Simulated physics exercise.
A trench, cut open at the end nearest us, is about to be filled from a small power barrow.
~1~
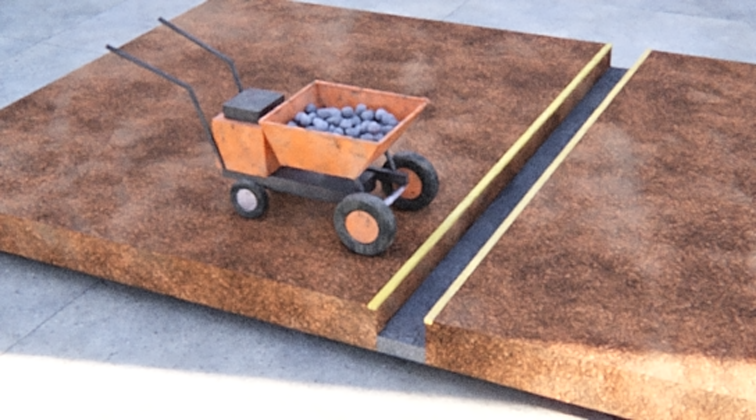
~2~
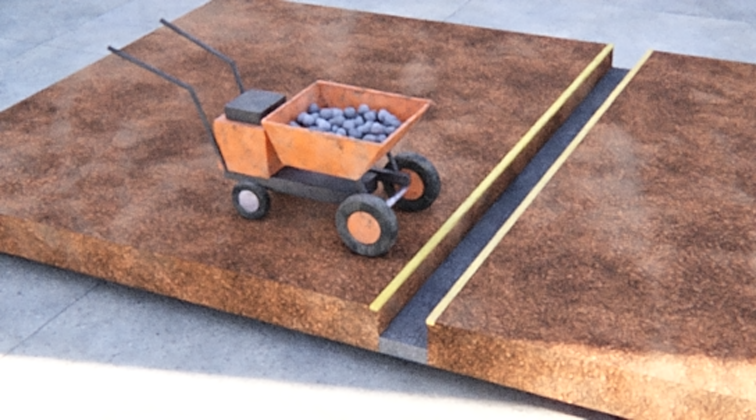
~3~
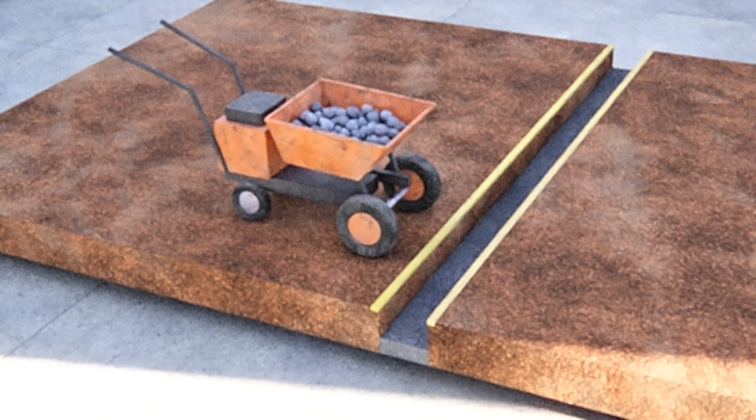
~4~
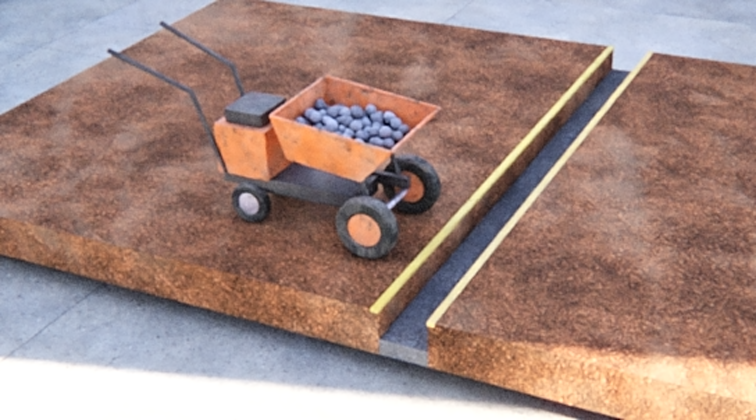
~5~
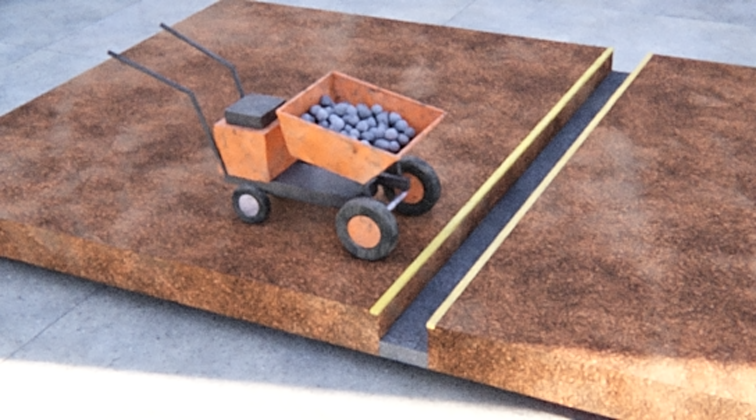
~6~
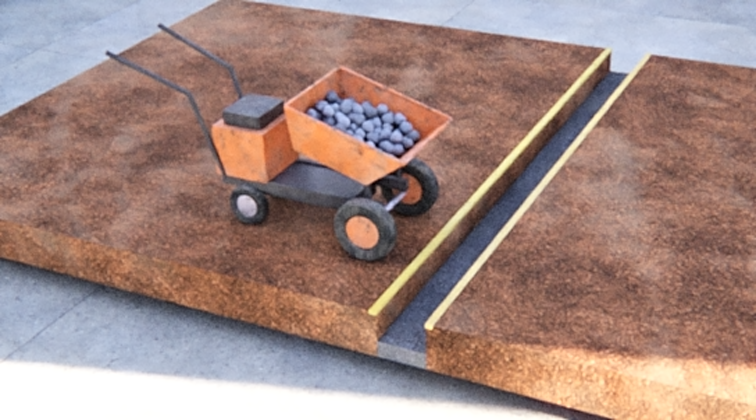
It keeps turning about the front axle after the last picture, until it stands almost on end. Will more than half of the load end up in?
No.
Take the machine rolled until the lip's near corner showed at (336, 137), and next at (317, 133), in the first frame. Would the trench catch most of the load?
Note: Stop one, a majority share; stop two, a majority share.
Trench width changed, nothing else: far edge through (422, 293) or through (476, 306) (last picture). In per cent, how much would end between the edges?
First case 0 %, second case 70 %.
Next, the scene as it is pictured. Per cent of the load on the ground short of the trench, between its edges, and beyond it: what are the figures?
Short 0, between 20, beyond 80 per cent.
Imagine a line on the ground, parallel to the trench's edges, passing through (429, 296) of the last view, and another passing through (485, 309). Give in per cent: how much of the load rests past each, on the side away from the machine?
I'd put it near 90 in a hundred, then near 40 in a hundred.
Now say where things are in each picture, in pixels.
The first frame shows lip of the skip near (379, 144), level; top of the load near (338, 121), round cobbles; first edge of the trench near (394, 281); far edge near (449, 294), the trench under half as wide as the skip, and about half as deep as wide.
The second frame shows lip of the skip near (382, 146), level; top of the load near (334, 123).
The third frame shows lip of the skip near (385, 148), tipped barely; top of the load near (337, 123).
The fourth frame shows lip of the skip near (390, 153), tipped a little; top of the load near (328, 121).
The fifth frame shows lip of the skip near (397, 158), tipped a little; top of the load near (336, 123).
The sixth frame shows lip of the skip near (403, 164), tipped clearly; top of the load near (333, 110); first edge of the trench near (394, 287); far edge near (449, 300).
Shortly afterwards, skip tipped steeply; the whole lot in the skip.
Next, skip tipped steeply; the bulk in the skip; a little beyond it; a little falling.
Some moments later, skip tipped right over; near a quarter in the skip; only a few in or heaped over the trench; the bulk beyond it; only a few falling.
In the end, skip tipped right over; near a quarter in or heaped over the trench; the bulk beyond it.
